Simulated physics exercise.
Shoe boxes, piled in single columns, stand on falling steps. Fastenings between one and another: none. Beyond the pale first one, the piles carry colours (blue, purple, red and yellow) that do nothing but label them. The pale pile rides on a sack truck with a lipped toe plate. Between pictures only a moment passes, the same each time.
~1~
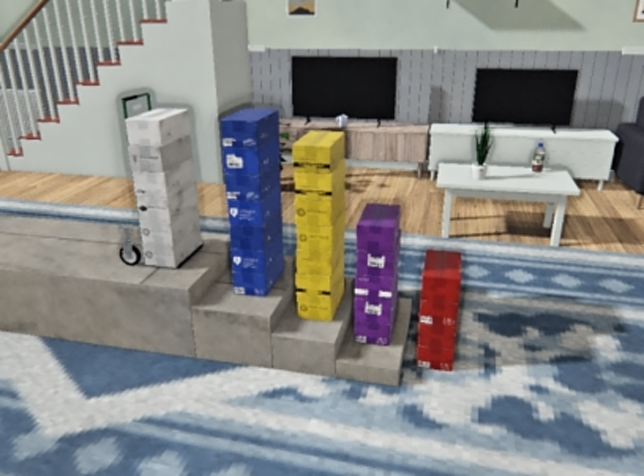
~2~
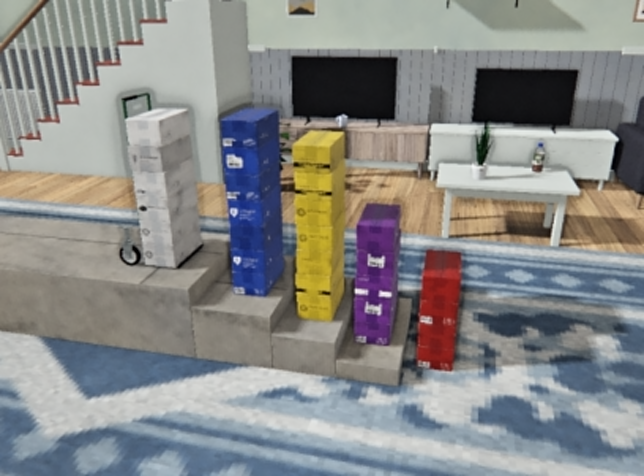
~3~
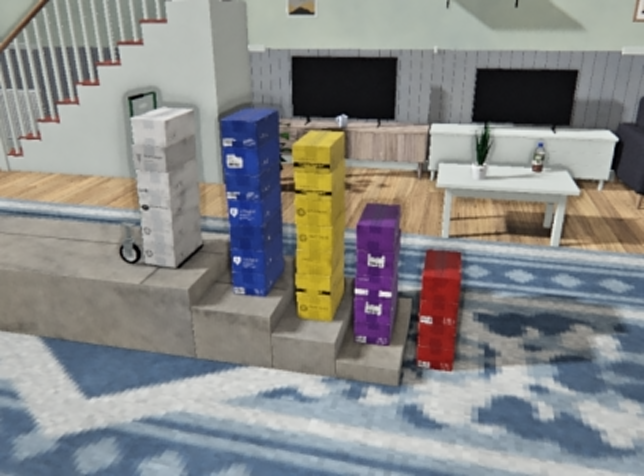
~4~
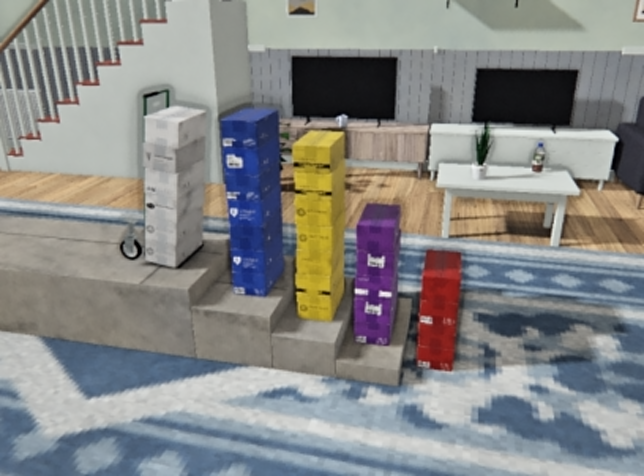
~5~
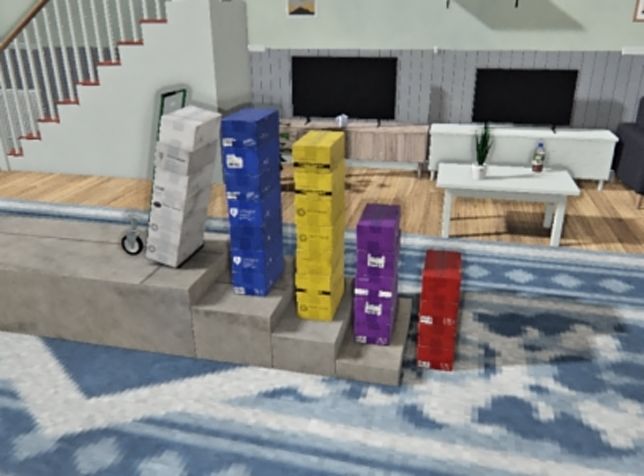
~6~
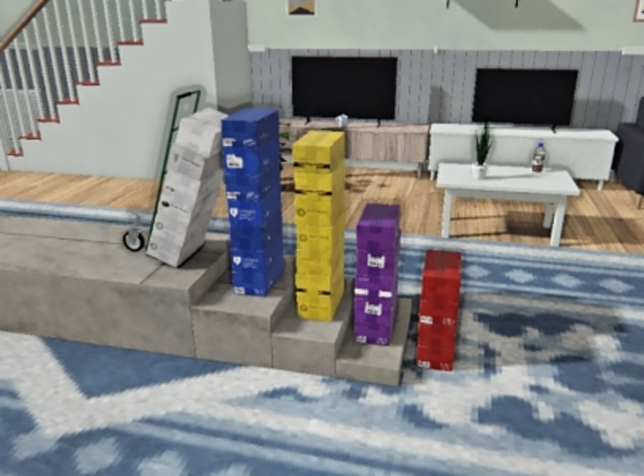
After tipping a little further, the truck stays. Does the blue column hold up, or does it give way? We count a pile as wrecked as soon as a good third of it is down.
It gives way.
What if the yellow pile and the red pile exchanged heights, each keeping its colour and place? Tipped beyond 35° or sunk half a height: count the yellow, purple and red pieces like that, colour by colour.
Yellow: 3, purple: 5, red: 7.
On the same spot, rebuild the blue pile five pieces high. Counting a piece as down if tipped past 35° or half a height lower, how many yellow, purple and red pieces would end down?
Yellow 7, purple 4, red 4.
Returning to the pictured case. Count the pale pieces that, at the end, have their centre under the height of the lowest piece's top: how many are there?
The number is 4.
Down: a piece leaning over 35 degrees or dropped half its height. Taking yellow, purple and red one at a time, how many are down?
Once everything settles, the down count is yellow 6, purple 5 and red 4.
Soon after the last picture, 6 of the pale pile down; 1 of the 7 blue boxes down (1 of 23 in all colours); top blue box leaning clearly, half its height lower; top yellow box leaning clearly.
A little later, 6 of the pale pile down; 7 of the 7 blue boxes down (19 of 23 in all colours); top blue box leaning well over, some four heights lower; top yellow box upside down.
At rest, 6 of the pale pile down; 7 of the 7 blue boxes down (22 of 23 in all colours); top blue box leaning steeply, some six heights lower; top red box upside down. As the last picture would show them, middles, top blue box near (484, 300), top red box near (597, 362).
